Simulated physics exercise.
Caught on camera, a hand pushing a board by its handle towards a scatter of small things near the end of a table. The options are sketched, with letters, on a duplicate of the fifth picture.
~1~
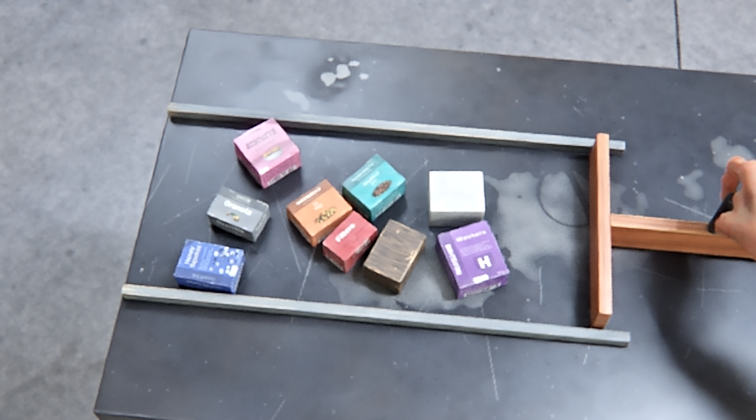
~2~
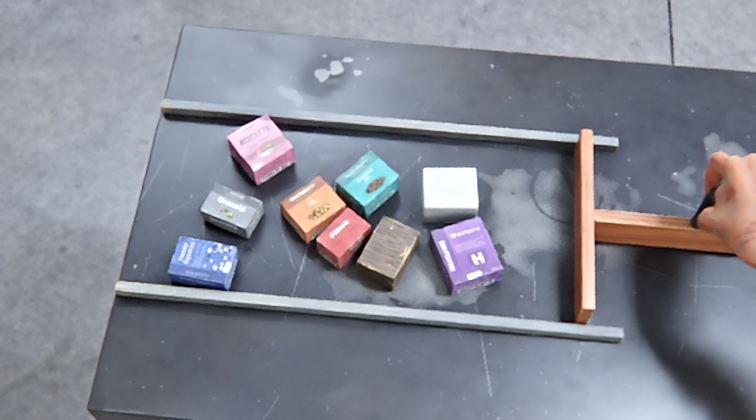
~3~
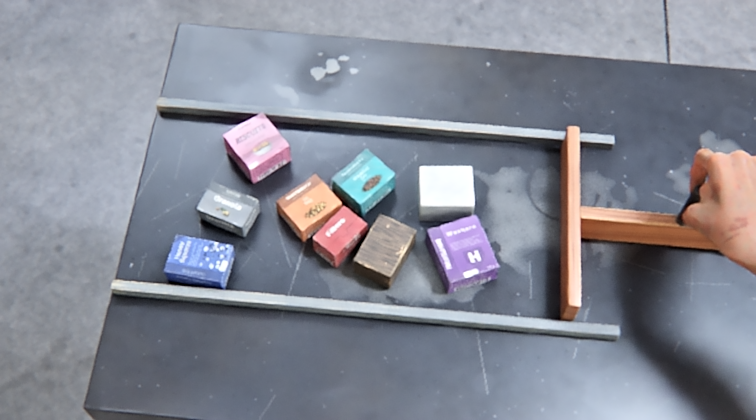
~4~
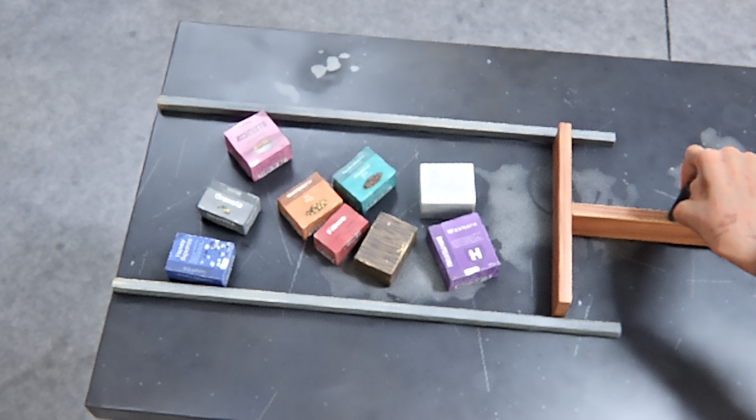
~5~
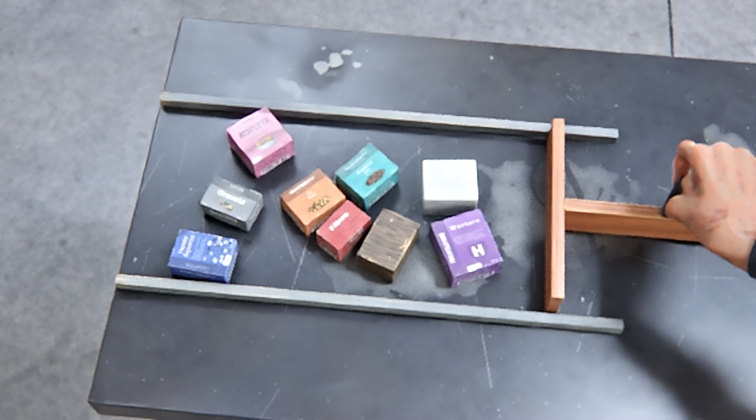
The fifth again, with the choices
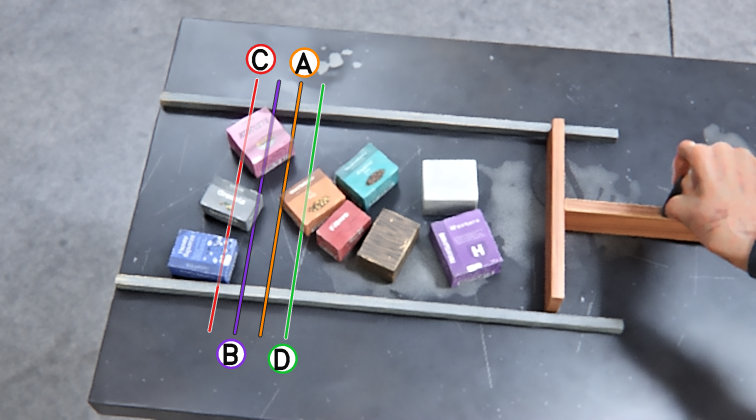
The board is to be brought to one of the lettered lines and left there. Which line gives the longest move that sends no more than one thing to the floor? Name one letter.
It should halt at D.
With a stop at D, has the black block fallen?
No.
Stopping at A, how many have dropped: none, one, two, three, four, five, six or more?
By then, two.
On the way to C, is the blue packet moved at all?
Yes.
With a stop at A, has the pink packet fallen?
No.
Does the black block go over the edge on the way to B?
No.
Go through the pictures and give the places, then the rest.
Turquoise packet (374, 188); grey packet (239, 215); purple box (472, 260), in the first frame.
Board (588, 214); red box (344, 239), in the second frame.
Board (575, 211); black block (385, 251), in the third frame.
Board (565, 208); orange box (310, 206), in the fourth frame.
Board (558, 203); turquoise packet (368, 177); grey packet (232, 204); purple box (465, 248), in the fifth frame.
On the copy, A at (282, 200); B at (259, 198); C at (235, 196); D at (306, 203).
On D. First, board (467, 196); black block (377, 248); purple box (430, 241).
Then, board (377, 188); blue packet (191, 262); grey packet (206, 208).
Finally, board (309, 182); blue packet (124, 256); grey packet (140, 202); none fallen.
By contrast, A drops two; B drops four; C drops five.
